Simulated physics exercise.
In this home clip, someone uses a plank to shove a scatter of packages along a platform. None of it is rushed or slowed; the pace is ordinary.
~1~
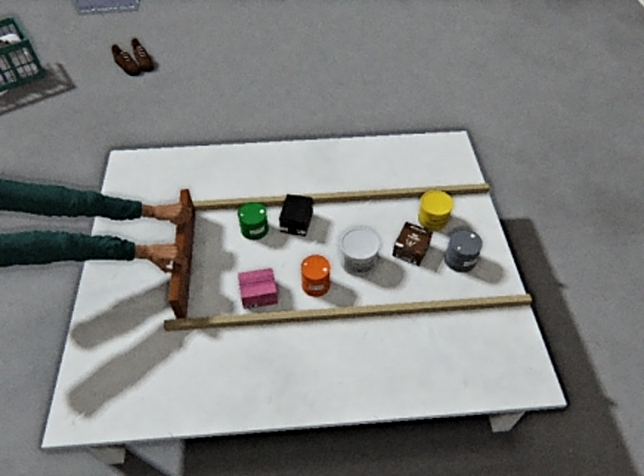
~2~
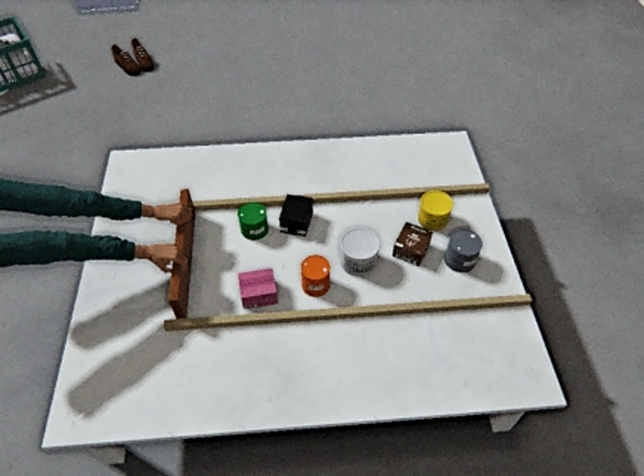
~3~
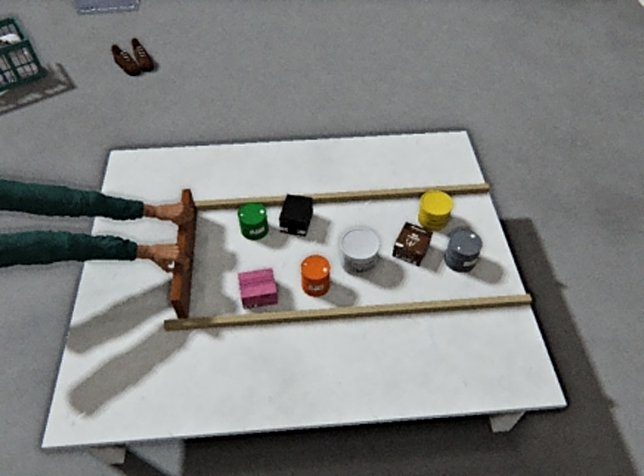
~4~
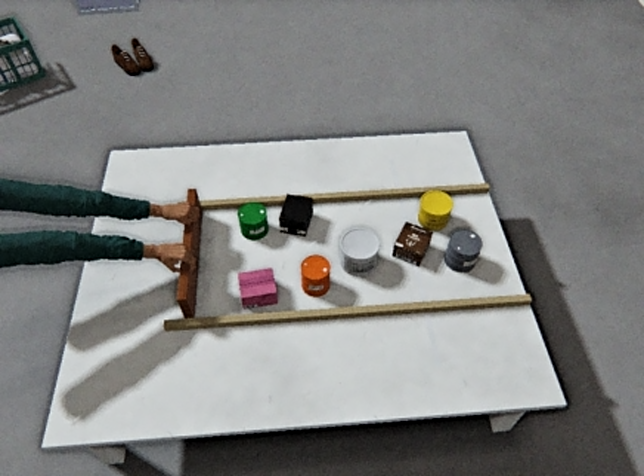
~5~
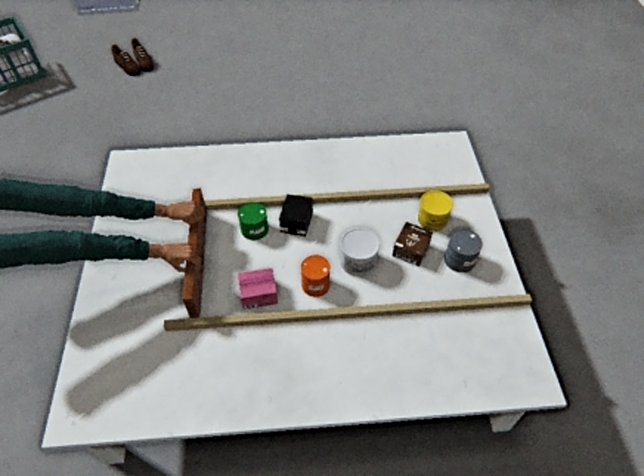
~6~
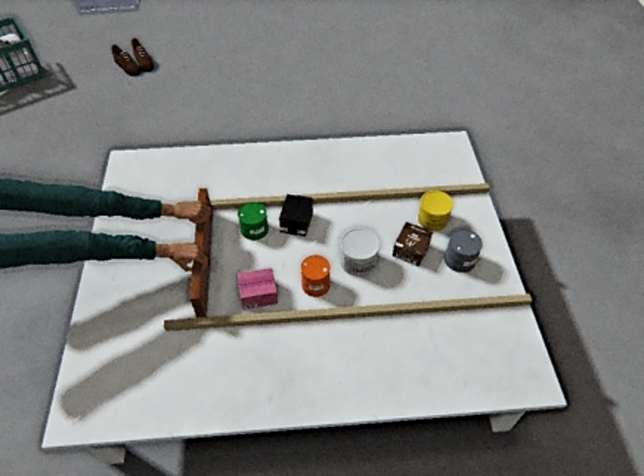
A person in dark green sleeves, only the arms in view, grips a reddish-brown plank at the left of a white table, seen from above at a fixed angle. Between two wooden rails sit green, orange, yellow and grey canisters, black, pink and brown boxes, and a pale round item near the middle. The hands slide the plank slightly rightward, while the packages stay still.
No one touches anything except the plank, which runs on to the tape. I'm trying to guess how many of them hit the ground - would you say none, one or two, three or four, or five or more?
I would say none.
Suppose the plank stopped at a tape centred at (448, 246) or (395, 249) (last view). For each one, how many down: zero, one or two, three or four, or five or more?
In turn: One or two; none.
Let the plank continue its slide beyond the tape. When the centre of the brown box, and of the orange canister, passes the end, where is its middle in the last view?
Middle: Roughly (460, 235); roughly (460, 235).
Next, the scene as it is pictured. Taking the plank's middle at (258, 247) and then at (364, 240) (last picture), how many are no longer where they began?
At the first point the count is 3, at the second it's 6.
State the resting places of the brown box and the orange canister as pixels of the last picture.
The first ends close to (466, 238), the second close to (470, 271).
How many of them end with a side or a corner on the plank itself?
All in all, 3.
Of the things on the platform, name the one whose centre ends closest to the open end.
Grey canister - nearest.
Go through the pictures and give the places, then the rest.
The first picture shows grey canister (463, 251); yellow pail (435, 211); brown box (413, 244); plank (183, 252); tape (412, 248).
The second picture shows yellow pail (435, 211); black box (296, 215).
The third picture shows brown box (413, 244); pink parcel (258, 288).
The fourth picture shows grey canister (463, 251); orange canister (316, 276).
The fifth picture shows yellow pail (435, 211); green canister (253, 221).
The sixth picture shows grey canister (463, 251); yellow pail (435, 211); brown box (413, 244); plank (202, 250); tape (412, 248).
A little later, none off yet; grey canister at rest near (463, 251); yellow pail at rest near (435, 211); brown box at rest near (413, 244).
When it is over, the number that fall off is zero.
